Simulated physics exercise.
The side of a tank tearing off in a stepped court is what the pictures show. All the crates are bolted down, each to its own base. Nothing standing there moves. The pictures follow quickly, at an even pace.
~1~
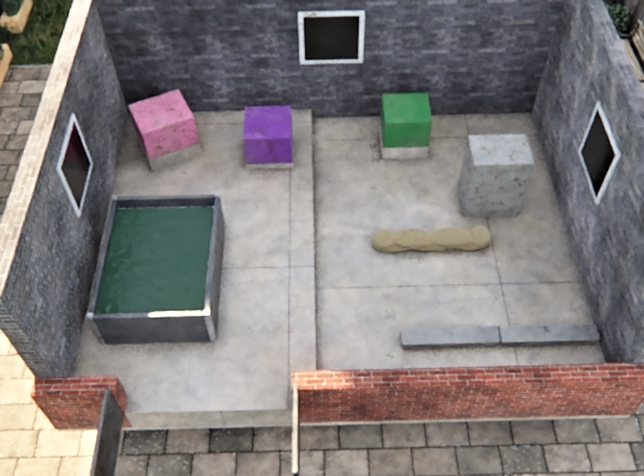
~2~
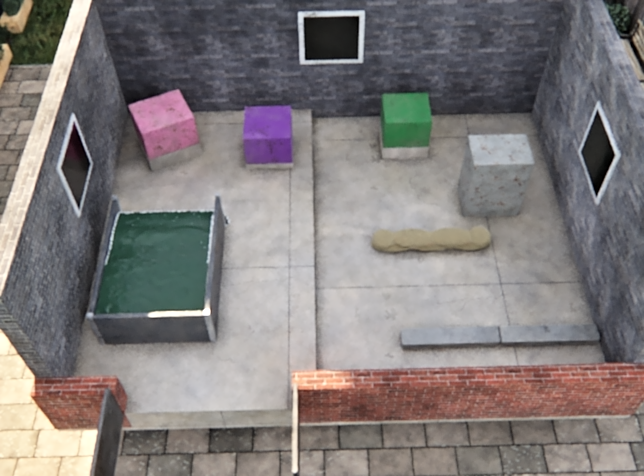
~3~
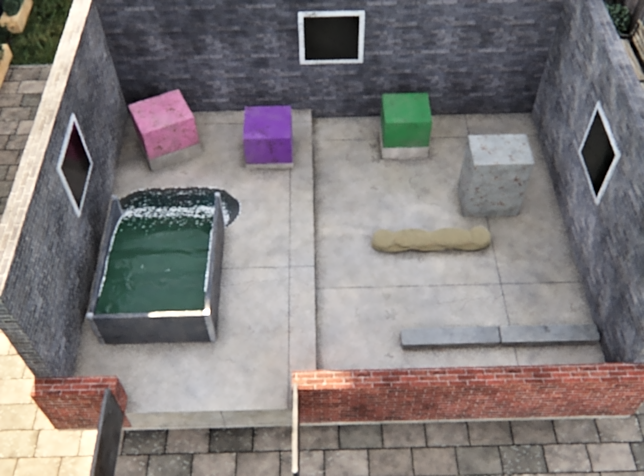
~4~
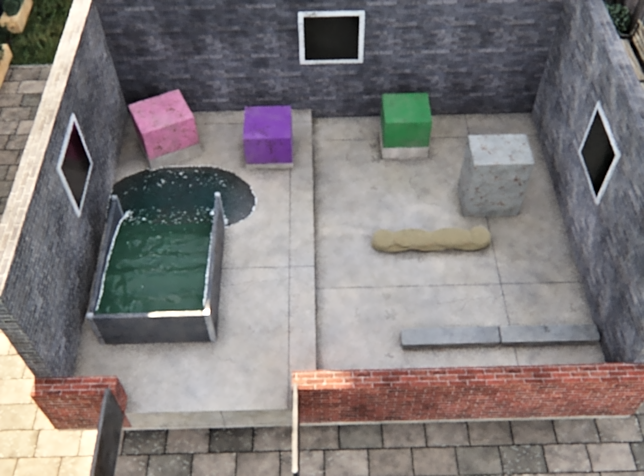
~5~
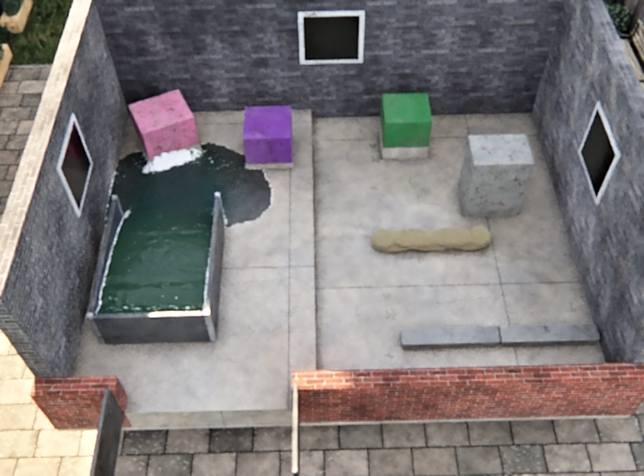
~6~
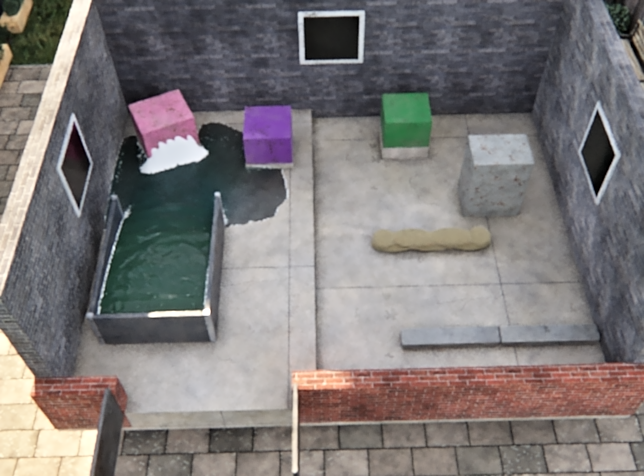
Dark green water pours from the tank's far side and spreads around the pink block.
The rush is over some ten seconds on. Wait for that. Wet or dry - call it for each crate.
Calls: Pink crate - wet; purple crate - wet; green crate - dry.
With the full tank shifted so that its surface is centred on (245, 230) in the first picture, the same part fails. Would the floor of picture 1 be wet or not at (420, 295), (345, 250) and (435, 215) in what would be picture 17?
First unwetted; next unwetted; last drenched.
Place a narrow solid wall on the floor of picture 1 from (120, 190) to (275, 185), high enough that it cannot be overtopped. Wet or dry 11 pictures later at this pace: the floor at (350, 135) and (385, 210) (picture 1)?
Untouched, reached.
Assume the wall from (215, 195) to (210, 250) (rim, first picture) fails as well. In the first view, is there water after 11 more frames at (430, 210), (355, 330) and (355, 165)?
In that order: Awash, awash, awash.
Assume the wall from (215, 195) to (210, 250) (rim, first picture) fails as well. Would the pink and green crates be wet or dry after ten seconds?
Observed: Pink stays clear; green stays clear.
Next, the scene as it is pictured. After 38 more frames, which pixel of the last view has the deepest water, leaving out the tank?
I'd go with (69, 396) as the deepest place.
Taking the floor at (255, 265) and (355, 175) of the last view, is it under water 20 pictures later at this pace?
First spot spared, second spot inundated.
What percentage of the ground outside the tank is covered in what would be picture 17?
Share estimate: About 30 per cent.
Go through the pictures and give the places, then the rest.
In the first picture, still water in the water tank at (159, 256).
In the second picture, water pours out on the water tank's far side and has run to a hidden place.
In the third picture, water pours out on the water tank's far side and has run to a hidden place.
In the fourth picture, the front is at (113, 190), out from the gap on the water tank's far side.
In the fifth picture, the front is at (210, 147), out from the gap on the water tank's far side.
In the sixth picture, the front is at (219, 126), out from the gap on the water tank's far side.
A moment on, water covers 20 % of the floor; the pink crate water round its plinth, the purple crate water round its plinth, the green crate not reached.
Next, water covers 30 % of the floor; the pink crate water round its plinth, the purple crate water round its plinth, the green crate water round its plinth.
Then, water covers 45 % of the floor; the pink crate water round its plinth, the purple crate water round its plinth, the green crate water round its plinth.
Later, water covers 75 % of the floor; the pink crate water round its plinth, the purple crate water round its plinth, the green crate water round its plinth.
In the end, water covers 85 % of the floor; the pink crate was topped, the purple crate was topped, the green crate stayed above the water.
